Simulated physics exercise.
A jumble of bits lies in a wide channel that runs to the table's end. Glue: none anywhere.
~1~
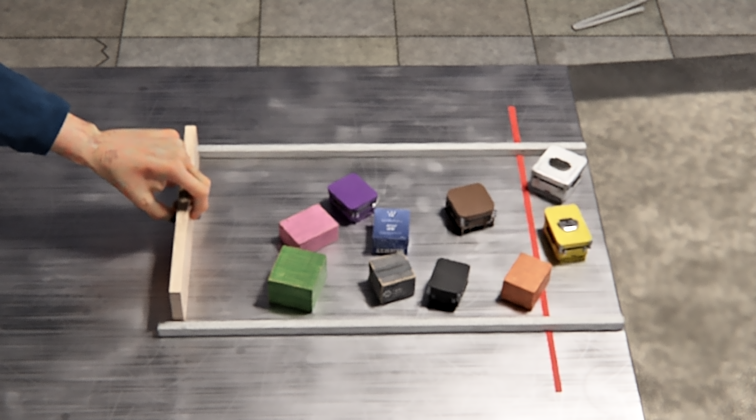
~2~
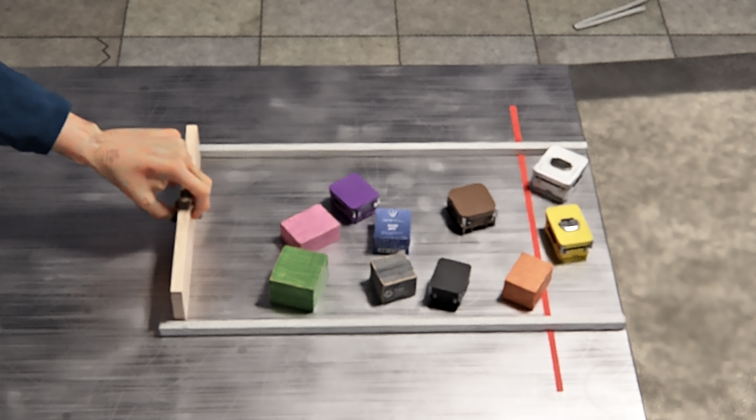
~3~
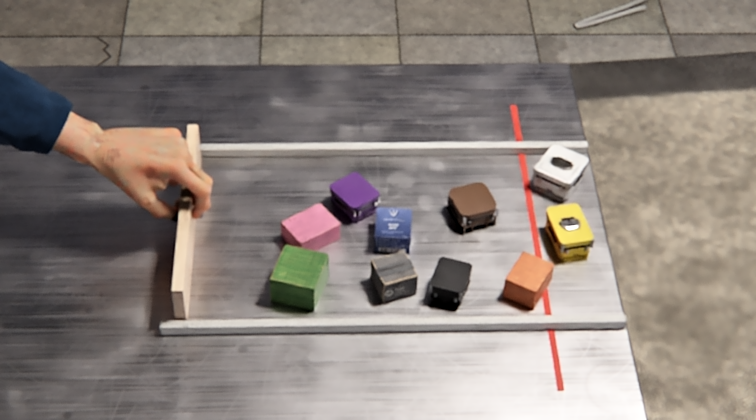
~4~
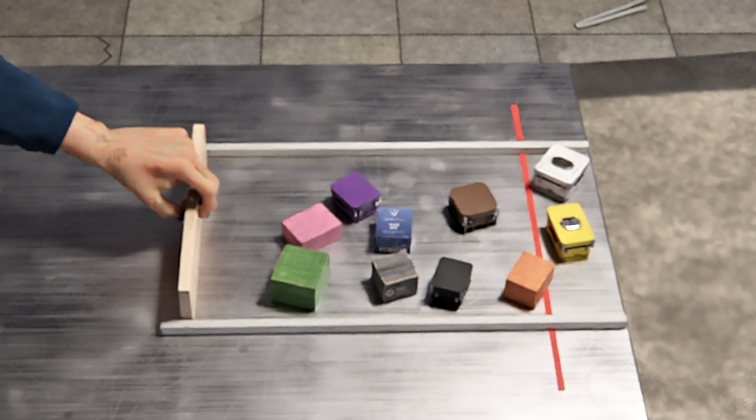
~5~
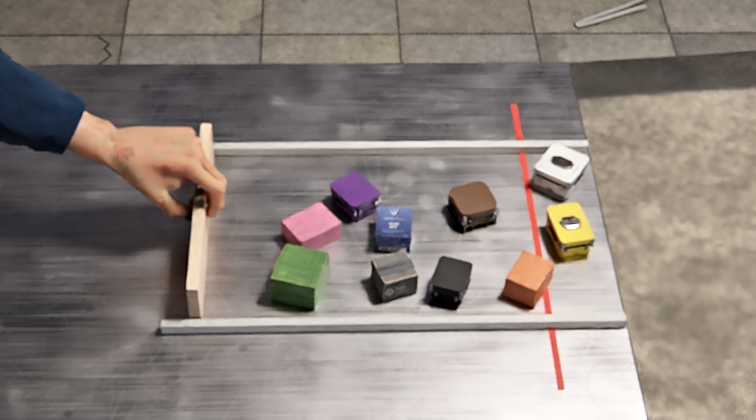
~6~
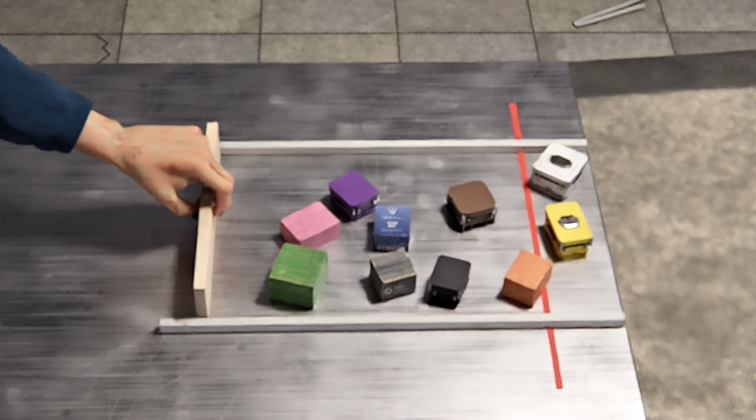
A hand sliding a wooden board slightly right along a railed channel, while the colourful blocks and cases ahead stay still.
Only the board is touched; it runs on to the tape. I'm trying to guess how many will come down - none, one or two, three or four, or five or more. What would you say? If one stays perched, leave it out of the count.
Count off: Three, maybe four.
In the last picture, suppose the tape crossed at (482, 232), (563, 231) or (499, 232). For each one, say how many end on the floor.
It would be 1, 7 and 1.
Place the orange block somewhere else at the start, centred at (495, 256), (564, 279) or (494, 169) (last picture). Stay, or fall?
Well, in that order it goes off, goes off and stays aboard.
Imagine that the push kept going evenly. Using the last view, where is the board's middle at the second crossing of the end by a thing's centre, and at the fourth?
I'd put the first at about (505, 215) and the next at about (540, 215).
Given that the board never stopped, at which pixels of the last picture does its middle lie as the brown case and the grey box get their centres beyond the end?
Near (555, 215) and (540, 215).
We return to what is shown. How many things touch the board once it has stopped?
3 end up touching it.
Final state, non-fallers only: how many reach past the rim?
The figure is 4.
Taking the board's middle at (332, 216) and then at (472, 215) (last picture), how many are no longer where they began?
Counting first: 5, next 9.
Soon after, none off yet; white case at rest near (559, 172); yellow case at rest near (567, 231); orange block at rest near (527, 278).
Then, none off yet; white case at rest near (559, 172); yellow case at rest near (567, 231); orange block moved about its own width near (574, 272).
At rest, the number that fall off is three or four; fallen, black case, orange block and yellow case.
